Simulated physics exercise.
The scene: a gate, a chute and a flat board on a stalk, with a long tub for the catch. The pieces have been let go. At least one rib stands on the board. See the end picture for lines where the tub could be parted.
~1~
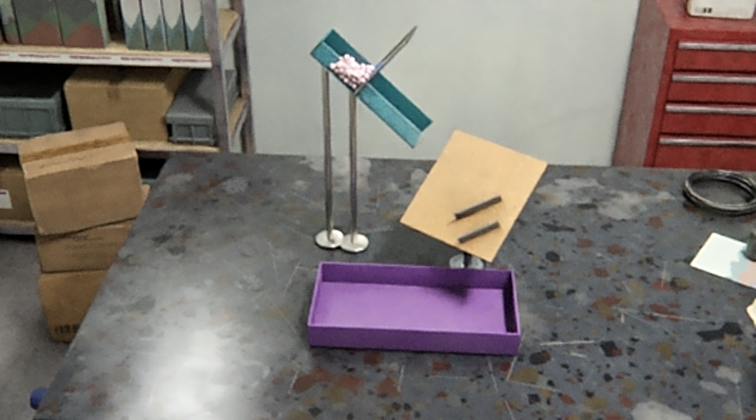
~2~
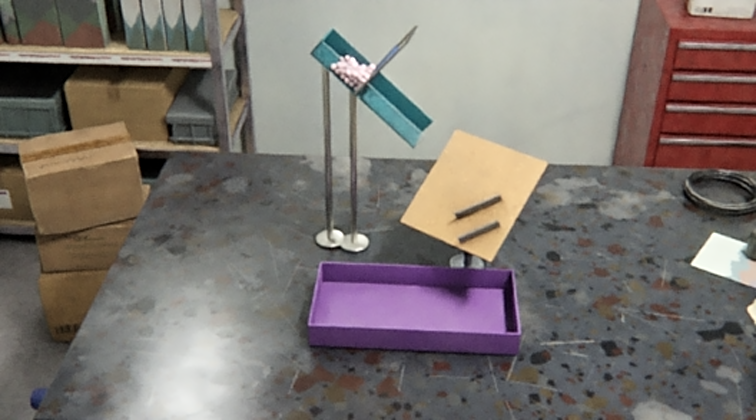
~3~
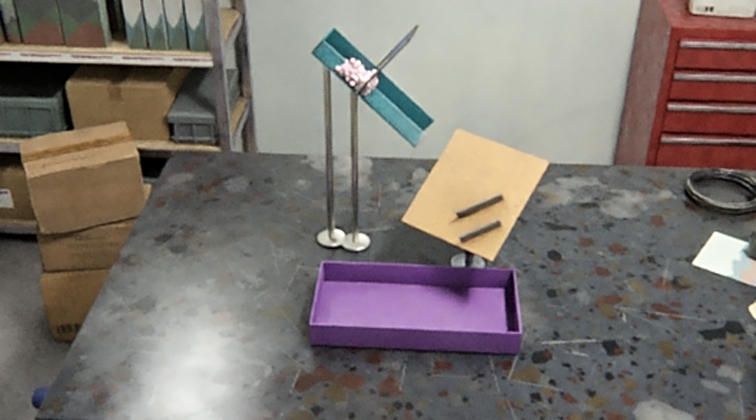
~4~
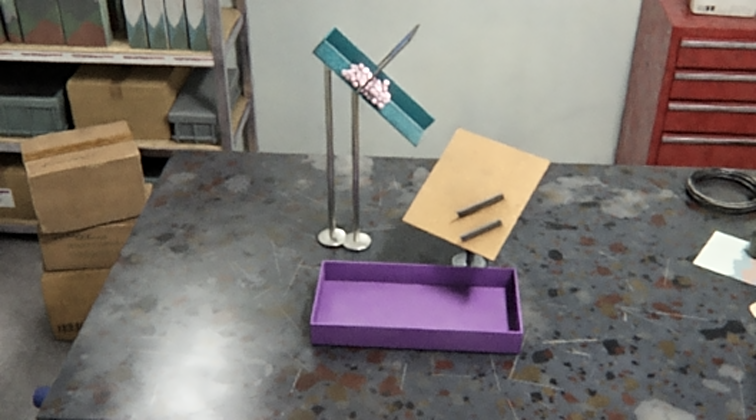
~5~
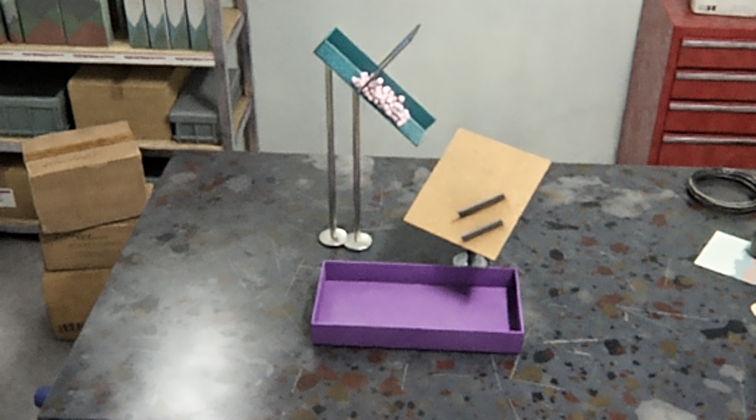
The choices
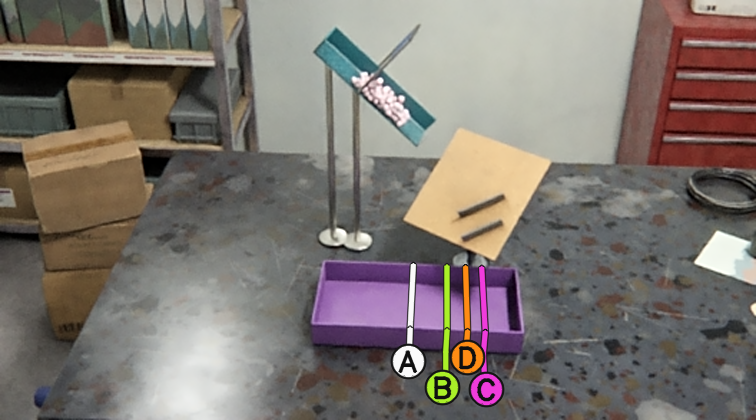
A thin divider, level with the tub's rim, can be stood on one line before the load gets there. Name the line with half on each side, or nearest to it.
A.
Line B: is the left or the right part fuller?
Left.
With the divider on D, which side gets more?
Left.
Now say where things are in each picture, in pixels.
The first frame shows load behind the gate (354, 74), sugar pearls; lip of the chute (417, 141), sloping fairly steeply.
The second frame shows middle of the board (473, 192), tilted fairly steeply; middle of its low edge (444, 241); of its high edge (500, 145).
The third frame shows front corners of the tub (310, 324) and (521, 333), empty; front of the load (372, 88).
The fourth frame shows middle of the load (367, 83); its front (387, 99), roughly a third of the way to the lip; rib from (500, 219) to (460, 237); rib from (503, 193) to (457, 212).
The fifth frame shows middle of the load (379, 94); its front (407, 117), roughly two thirds of the way to the lip.
On the marked copy, line A crosses the front rim at (410, 327); line B crosses the front rim at (447, 329); line C crosses the front rim at (485, 331); line D crosses the front rim at (467, 330).
With A, of what is caught, roughly half on the left of the divider, roughly half on the right.
With B, of what is caught, almost all on the left of the divider, just a few on the right.
With C, of what is caught, every piece on the left of the divider, not one piece on the right.
With D, of what is caught, almost all on the left of the divider, just a few on the right.
